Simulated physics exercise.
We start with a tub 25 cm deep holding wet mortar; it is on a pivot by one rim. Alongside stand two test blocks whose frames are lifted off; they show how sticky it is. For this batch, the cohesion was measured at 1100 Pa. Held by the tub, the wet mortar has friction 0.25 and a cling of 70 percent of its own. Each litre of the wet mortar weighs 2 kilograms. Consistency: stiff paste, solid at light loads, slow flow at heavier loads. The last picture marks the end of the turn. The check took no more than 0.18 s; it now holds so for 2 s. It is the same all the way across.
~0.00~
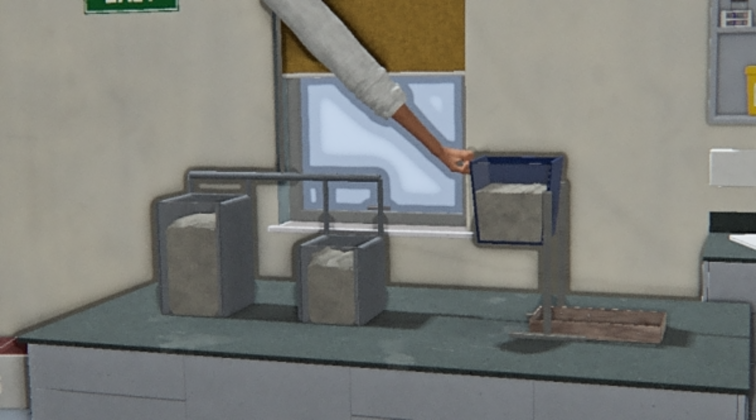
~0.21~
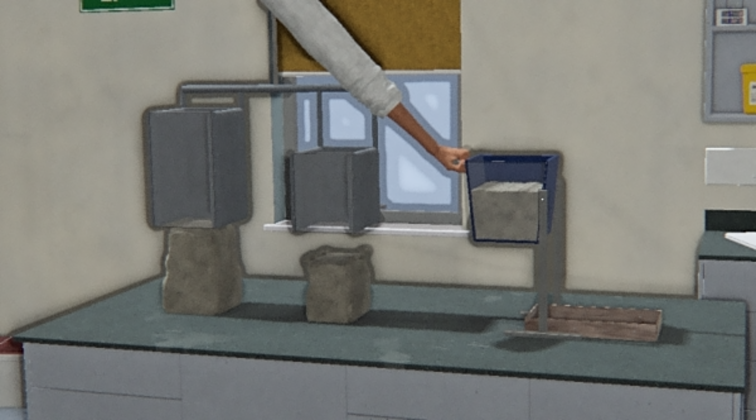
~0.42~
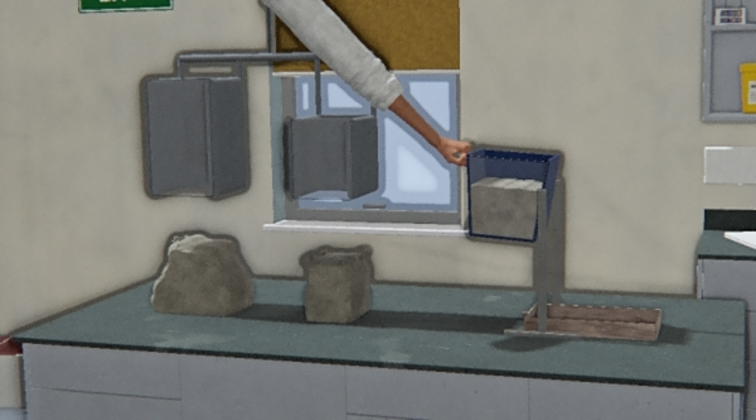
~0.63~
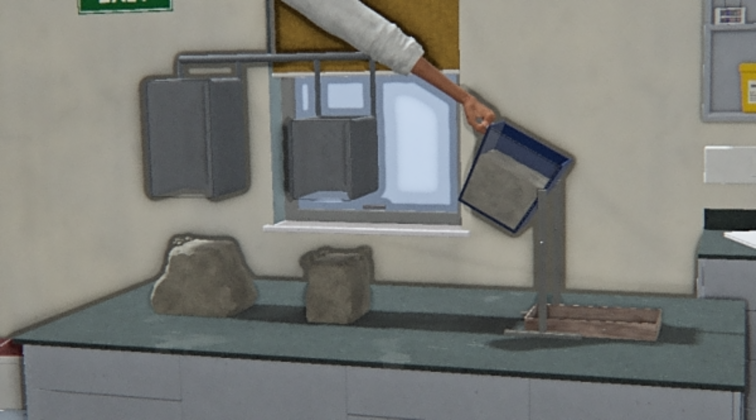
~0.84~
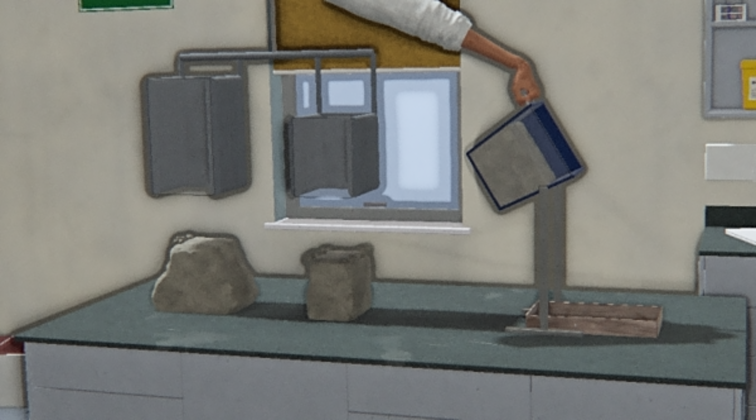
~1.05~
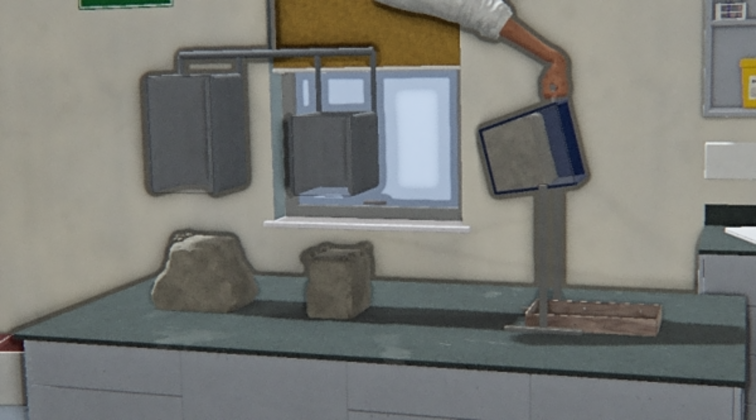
At first, grey metal casings rise off two blocks of wet mortar on a bench, and the left block slumps lower and wider while the right one keeps its shape. Then a hand lifts the left rim of a blue tub, tilting it steeply rightward, with the mortar still inside.
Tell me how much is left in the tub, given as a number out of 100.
It should be close to 100 out of 100.
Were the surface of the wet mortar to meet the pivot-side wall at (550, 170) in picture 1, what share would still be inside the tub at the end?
It would come to roughly 100 percent.
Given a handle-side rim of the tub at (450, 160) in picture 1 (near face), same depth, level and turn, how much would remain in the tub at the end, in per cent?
Roughly 100 %.
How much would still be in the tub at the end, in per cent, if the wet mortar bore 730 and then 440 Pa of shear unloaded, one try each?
It'd be some 100 percent the first time and some 100 percent the second.
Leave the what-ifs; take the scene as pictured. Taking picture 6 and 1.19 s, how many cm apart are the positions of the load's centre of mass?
The change is near 0 cm.
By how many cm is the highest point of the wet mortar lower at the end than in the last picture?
0 cm or so.
After 1.19 s, the tub is at 76 degrees and holds 100 %.
After 1.36 s, the tub is at 76 degrees and holds 100 %.
After 1.53 s, the tub is at 76 degrees and holds 100 %.
After 1.70 s, the tub is at 76 degrees and holds 100 %.
After 3.05 s, at the end, the tub is at 76 degrees and holds 100 %.
